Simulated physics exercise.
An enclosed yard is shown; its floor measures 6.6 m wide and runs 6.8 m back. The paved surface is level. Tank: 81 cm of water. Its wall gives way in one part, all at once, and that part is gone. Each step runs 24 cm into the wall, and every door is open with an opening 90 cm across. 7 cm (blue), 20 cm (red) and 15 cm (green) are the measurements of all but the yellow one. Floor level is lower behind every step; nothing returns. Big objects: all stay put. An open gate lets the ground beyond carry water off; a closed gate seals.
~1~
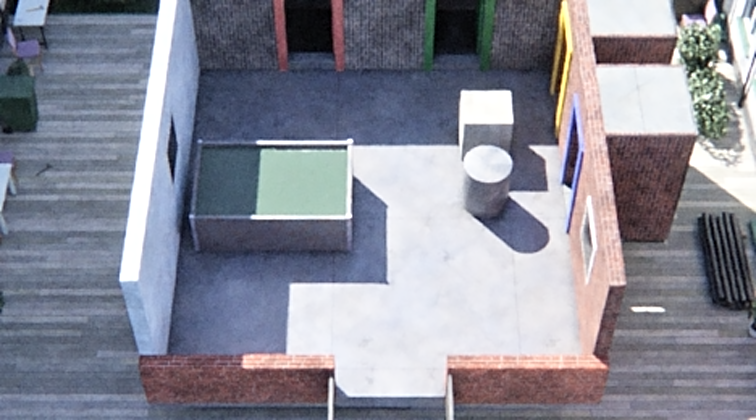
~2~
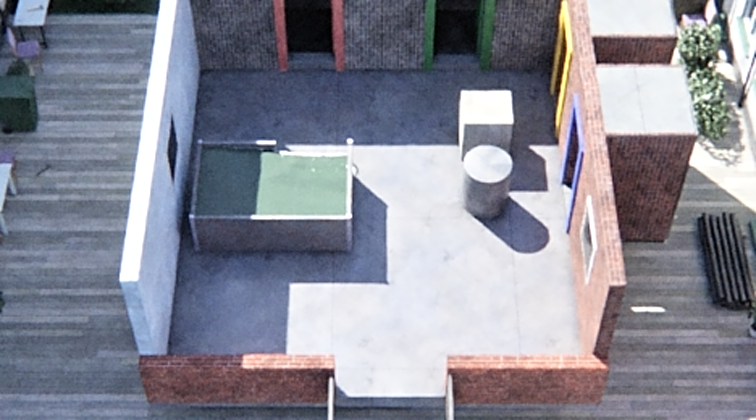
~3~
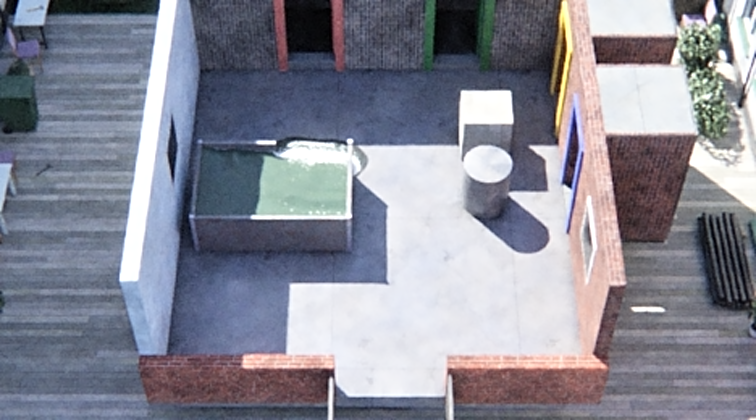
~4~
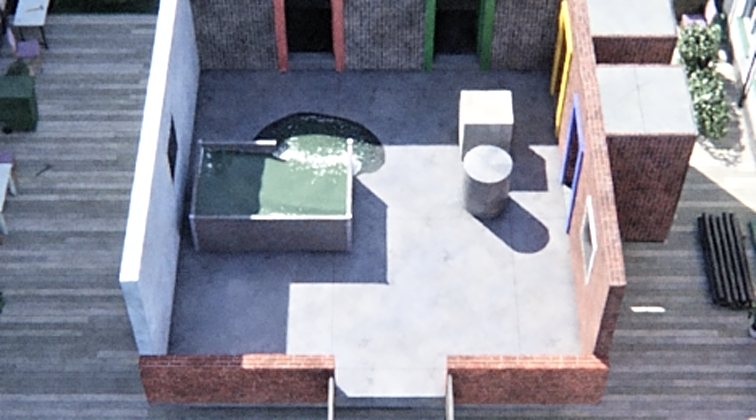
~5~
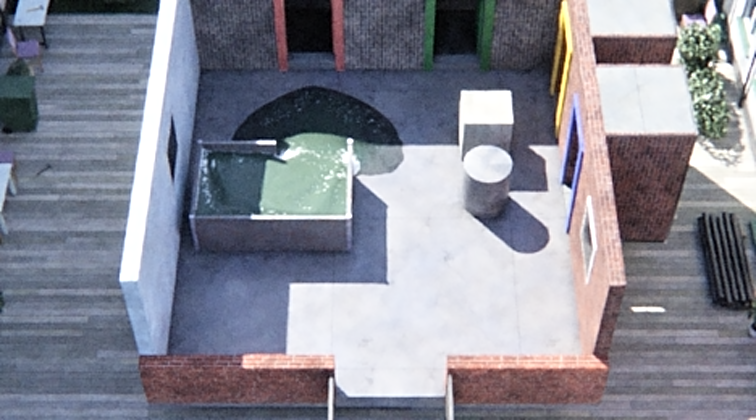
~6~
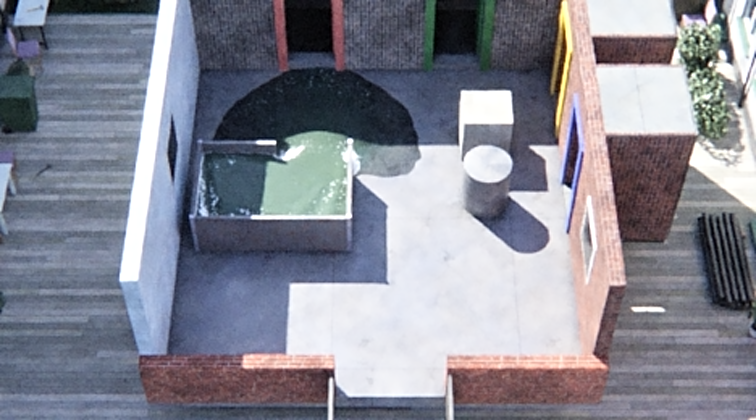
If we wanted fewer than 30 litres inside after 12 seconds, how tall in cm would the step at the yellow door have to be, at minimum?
It would need to be around 19 cm tall.
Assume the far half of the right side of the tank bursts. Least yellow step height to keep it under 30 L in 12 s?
Estimate: Near 10.5 cm.
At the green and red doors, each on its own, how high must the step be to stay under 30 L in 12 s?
You'd want some 12.0 cm at green and some 34 cm at red.
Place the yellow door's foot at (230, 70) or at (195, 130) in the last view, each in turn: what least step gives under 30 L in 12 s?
Minimums: Roughly 20 cm and 7.5 cm.
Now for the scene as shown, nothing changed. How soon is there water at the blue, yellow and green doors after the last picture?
Times: Blue 2.6 seconds, yellow 1.6 seconds, green 0.7 seconds.
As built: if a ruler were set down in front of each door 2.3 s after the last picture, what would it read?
Blue door 0 cm, yellow door 25 cm, red door 28 cm, green door 15 cm.
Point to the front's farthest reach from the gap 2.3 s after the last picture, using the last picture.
Around (546, 74).
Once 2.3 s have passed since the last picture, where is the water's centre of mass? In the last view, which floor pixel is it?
The water is centred near (323, 146).
Then, 0.7 s after the last picture water covers 25 % of the floor, deepest (42 cm) near (332, 170); it has not reached the yellow door.
Then, 2.3 s after the last picture water covers 35 % of the floor, deepest (34 cm) near (536, 74); 25 cm at the yellow door, 16 litres in over its 12 cm step.
Then, 11.3 s after the last picture water covers 95 % of the floor, deepest (10 cm) near (462, 124); 10 cm at the yellow door, 157 litres in over its 12 cm step.
At the yellow door as built, the water peaked near 25 cm, 2.3 s after the last picture.
With a step of 15.5 cm, 76 litres would have come in within the 12 s; with 21 cm, 19 litres. So under 30 litres takes about 19 cm.
